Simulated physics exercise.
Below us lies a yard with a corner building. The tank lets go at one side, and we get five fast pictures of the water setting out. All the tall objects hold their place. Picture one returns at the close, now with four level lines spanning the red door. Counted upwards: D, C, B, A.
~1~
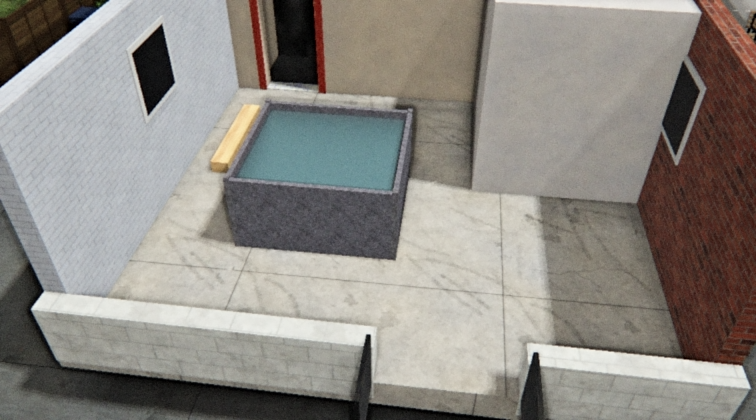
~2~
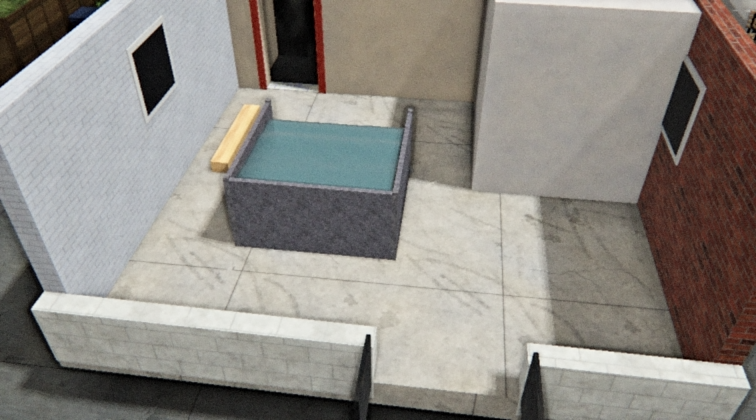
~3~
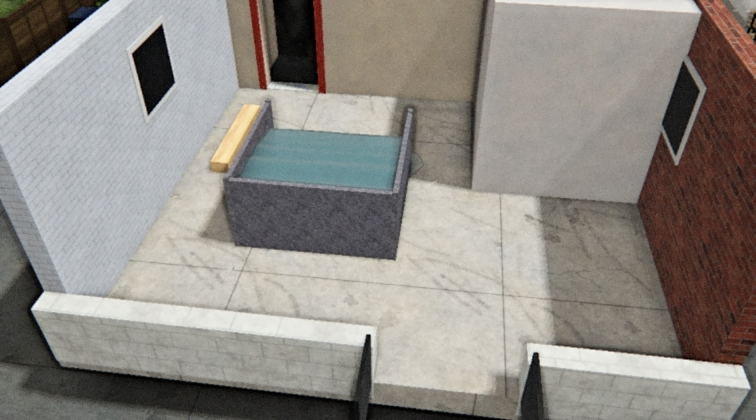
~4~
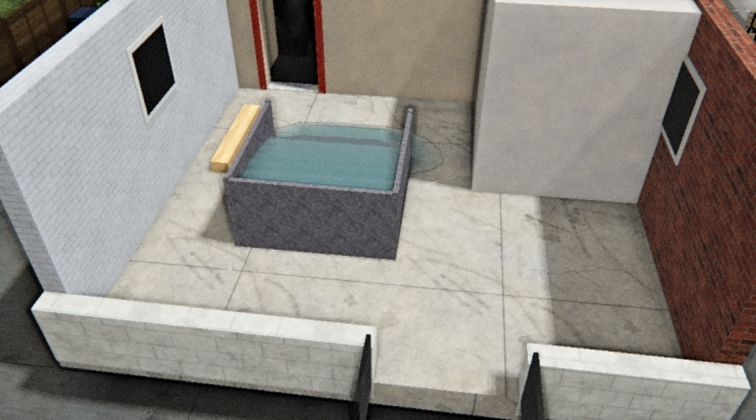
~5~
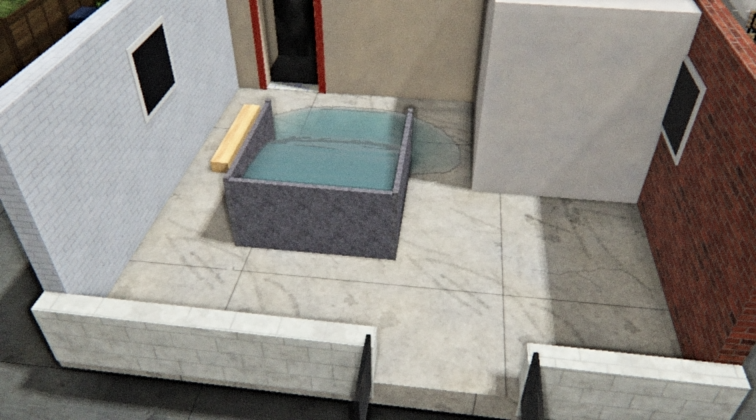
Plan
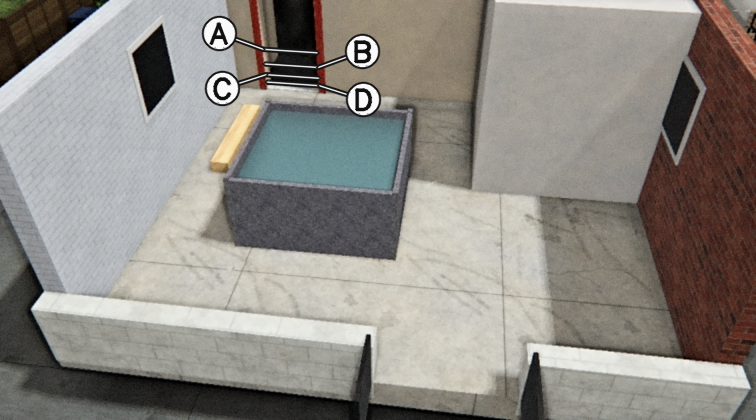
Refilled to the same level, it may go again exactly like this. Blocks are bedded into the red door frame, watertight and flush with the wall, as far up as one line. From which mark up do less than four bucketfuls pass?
It is B.
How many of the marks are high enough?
Two of the four.
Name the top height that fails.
The answer is C.
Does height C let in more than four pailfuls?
Yes, it does.
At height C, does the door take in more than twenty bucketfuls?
No.
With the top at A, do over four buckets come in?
No, not at all.
On the marked copy, A at (290, 51); B at (291, 65); C at (292, 76); D at (293, 83); from the bottom up D, C, B, A.
Choosing A, nothing gets over.
Choosing B, a splash gets over, under a bucket.
Choosing C, about 10 bucketfuls get in.
Choosing D, dozens of bucketfuls pour in.
